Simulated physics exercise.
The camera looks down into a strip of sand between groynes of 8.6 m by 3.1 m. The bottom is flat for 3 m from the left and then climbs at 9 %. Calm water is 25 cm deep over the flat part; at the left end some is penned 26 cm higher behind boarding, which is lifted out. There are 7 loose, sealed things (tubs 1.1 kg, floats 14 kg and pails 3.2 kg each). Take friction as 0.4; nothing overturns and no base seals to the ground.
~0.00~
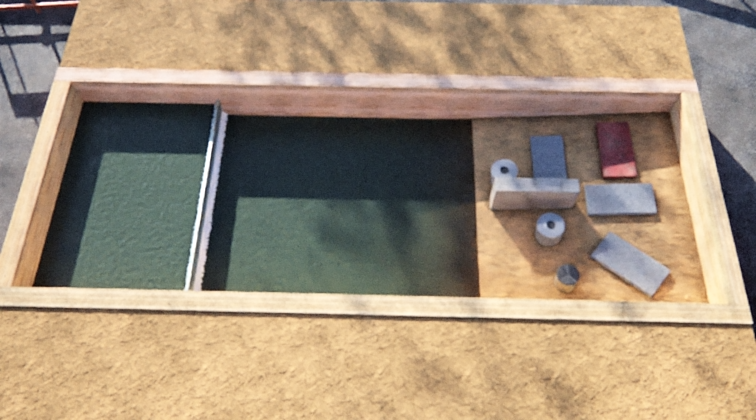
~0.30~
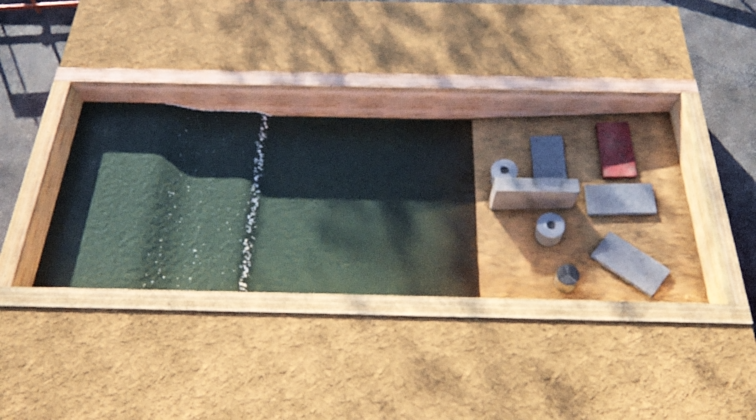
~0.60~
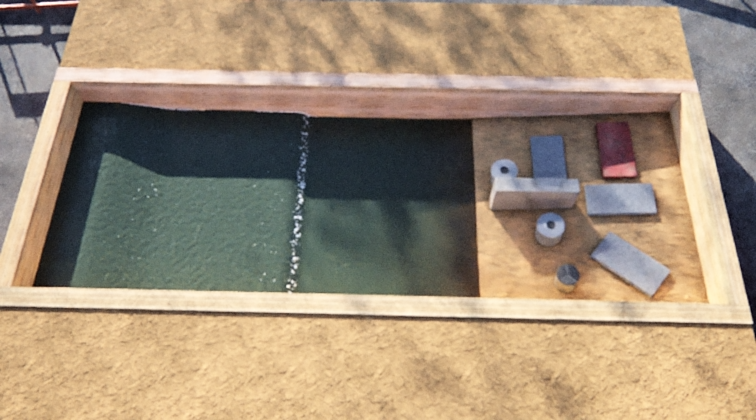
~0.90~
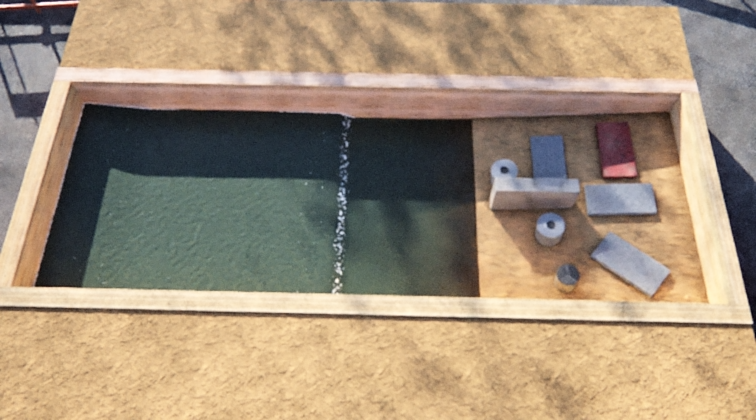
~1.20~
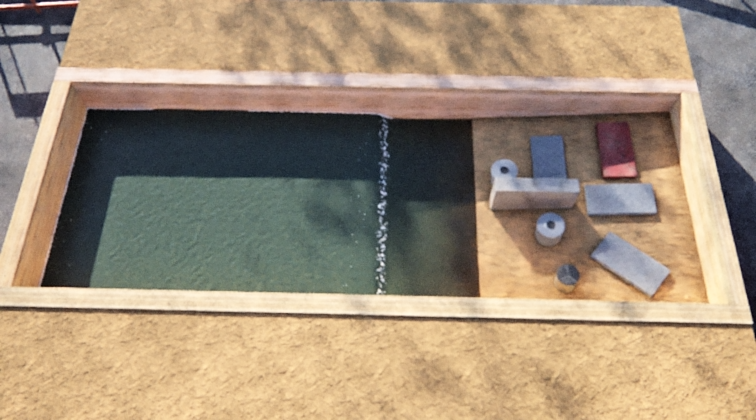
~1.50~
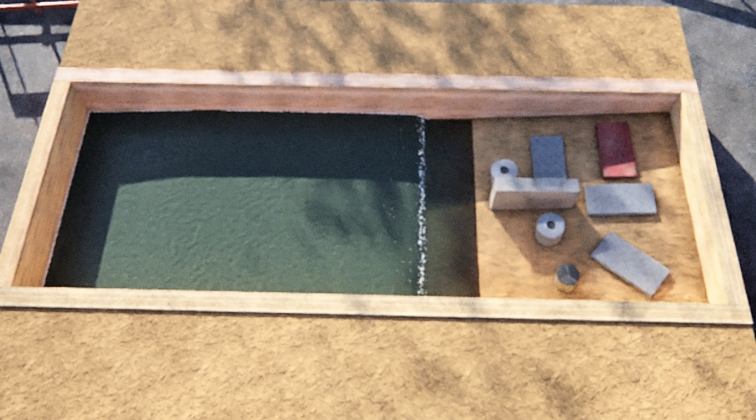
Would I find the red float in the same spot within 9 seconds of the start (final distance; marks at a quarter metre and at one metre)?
Red float gets carried off.
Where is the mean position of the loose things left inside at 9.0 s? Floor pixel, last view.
At about (430, 215).
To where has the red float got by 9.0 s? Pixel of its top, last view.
Near (443, 142).
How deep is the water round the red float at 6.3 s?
Roughly 5 cm.
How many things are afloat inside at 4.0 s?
4 of them.
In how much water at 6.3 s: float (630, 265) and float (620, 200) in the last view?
About 6 and 6 cm.
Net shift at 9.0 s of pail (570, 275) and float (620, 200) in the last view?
In turn: 140 cm, 30 cm.
After 2.1 s the red float is near (617, 149), 0.0 m from its start, aground; 0 afloat.
After 4.0 s the red float is near (635, 151), 0.2 m from its start, aground; 4 afloat.
After 6.3 s the red float is near (626, 158), 0.2 m from its start, afloat; 6 afloat.
After 9.0 s the red float is near (443, 142), 2.4 m from its start, aground; 4 afloat.
